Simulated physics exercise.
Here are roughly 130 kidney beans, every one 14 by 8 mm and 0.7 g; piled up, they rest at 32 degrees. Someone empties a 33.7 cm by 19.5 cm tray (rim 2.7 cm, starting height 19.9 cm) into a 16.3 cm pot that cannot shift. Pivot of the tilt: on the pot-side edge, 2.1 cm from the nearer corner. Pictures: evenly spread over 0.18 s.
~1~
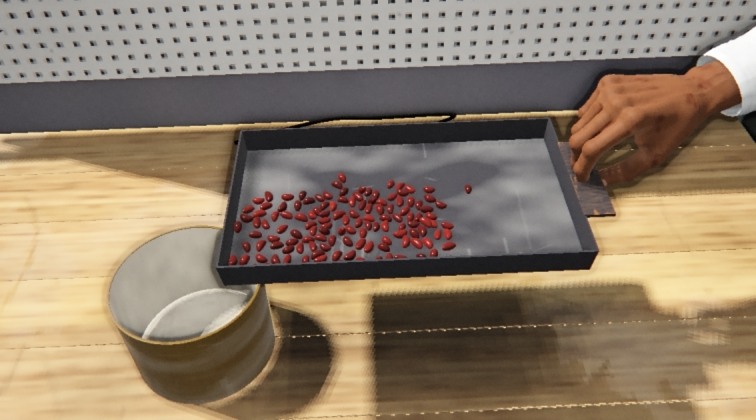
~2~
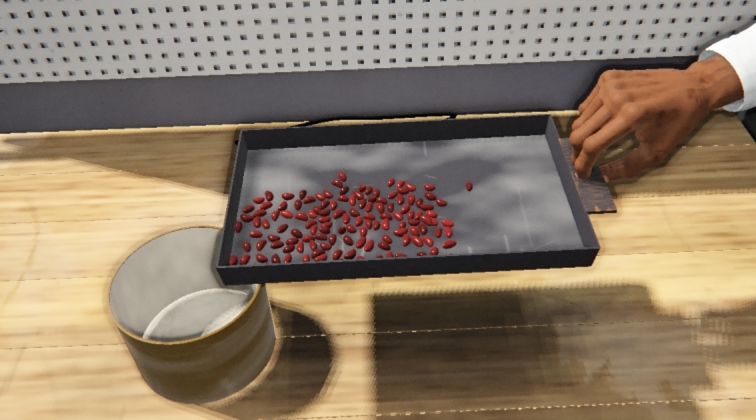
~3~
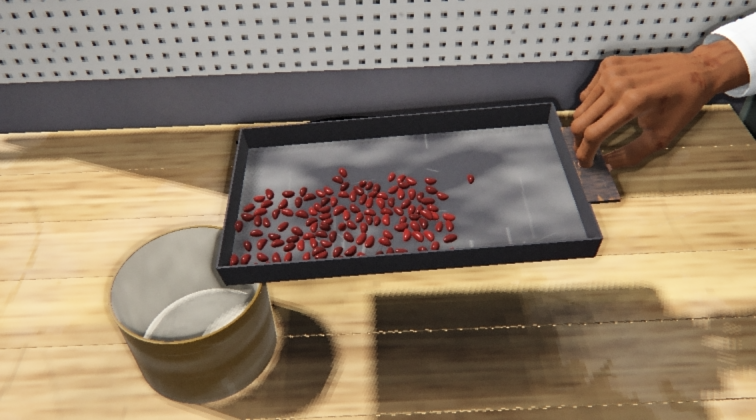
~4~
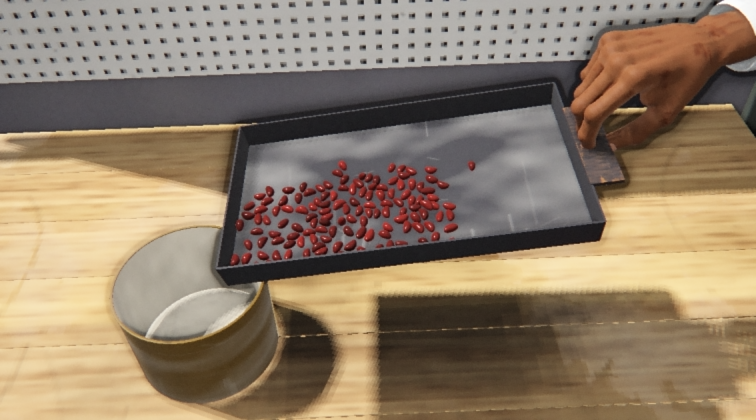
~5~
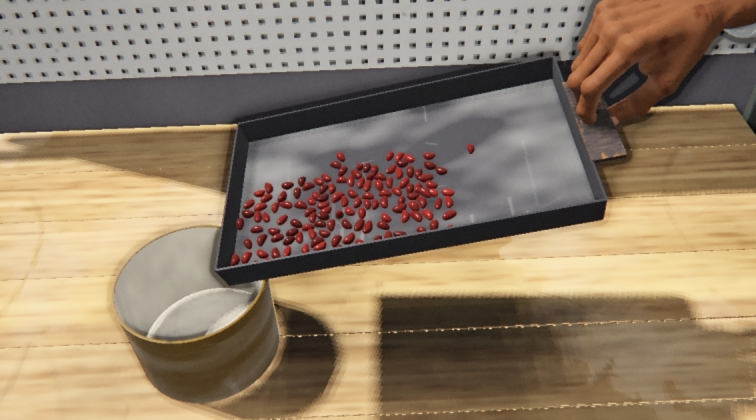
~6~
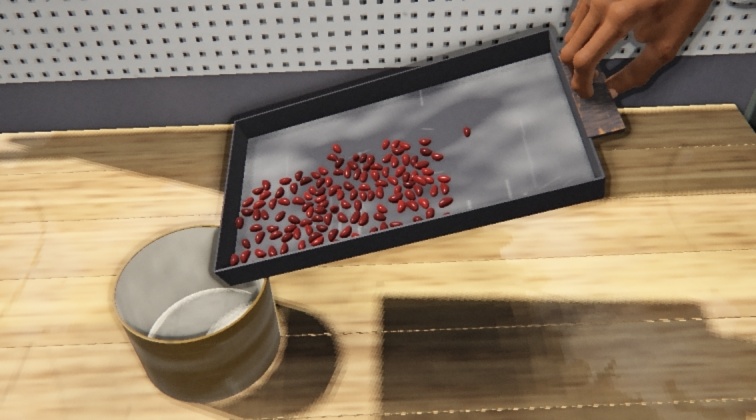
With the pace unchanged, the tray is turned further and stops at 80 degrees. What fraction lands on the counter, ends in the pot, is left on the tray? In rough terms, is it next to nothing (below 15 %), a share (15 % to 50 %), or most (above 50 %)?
Roughly: Counter: A share, pot: A share, left on the tray: A share.
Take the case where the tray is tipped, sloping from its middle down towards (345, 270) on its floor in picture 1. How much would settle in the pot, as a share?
Near 0 percent, give or take.
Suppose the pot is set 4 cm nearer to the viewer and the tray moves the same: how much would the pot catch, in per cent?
55 per cent.
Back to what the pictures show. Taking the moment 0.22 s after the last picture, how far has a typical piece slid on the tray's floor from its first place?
Around 4 centimetres.
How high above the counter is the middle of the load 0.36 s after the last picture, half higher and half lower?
Median height: Approx. 24 cm.
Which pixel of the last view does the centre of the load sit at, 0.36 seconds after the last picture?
(225, 222) or thereabouts.
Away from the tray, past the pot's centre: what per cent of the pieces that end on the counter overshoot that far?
Share past the middle: Roughly 80 percent.
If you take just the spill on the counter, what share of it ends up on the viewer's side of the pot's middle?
Estimate: Close to 90 per cent of the pieces.
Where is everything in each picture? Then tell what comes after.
Tray tilt 0 degrees, front corners at (219, 265) and (596, 249); middle of the pieces at (346, 221); pot at (185, 280), in the first frame.
Tray tilt 1 degrees, front corners at (219, 265) and (597, 246); middle of the pieces at (347, 220), in the second frame.
Tray tilt 3 degrees, front corners at (219, 266) and (600, 236), lowest corner left front; middle of the pieces at (347, 216), in the third frame.
Tray tilt 7 degrees, front corners at (219, 267) and (603, 220), lowest corner left front; middle of the pieces at (347, 210), in the fourth frame.
Tray tilt 12 degrees, front corners at (218, 268) and (603, 198), lowest corner left front; middle of the pieces at (345, 202), in the fifth frame.
Tray tilt 18 degrees, front corners at (216, 269) and (601, 176), lowest corner left front; middle of the pieces at (341, 195); pot at (191, 279), in the sixth frame.
Then, 0.22 s after the last picture, tilt 50 degrees; the tray holds 100 %, the pot 0 %.
Then, 0.36 s after the last picture, tilt 70 degrees; the tray holds 100 %, the pot 0 %.
Then, 0.63 s after the last picture, tilt 80 degrees; the tray holds 45 %, the pot 25 %.
In the end, counter 25 %, pot 35 %, tray 40 %.
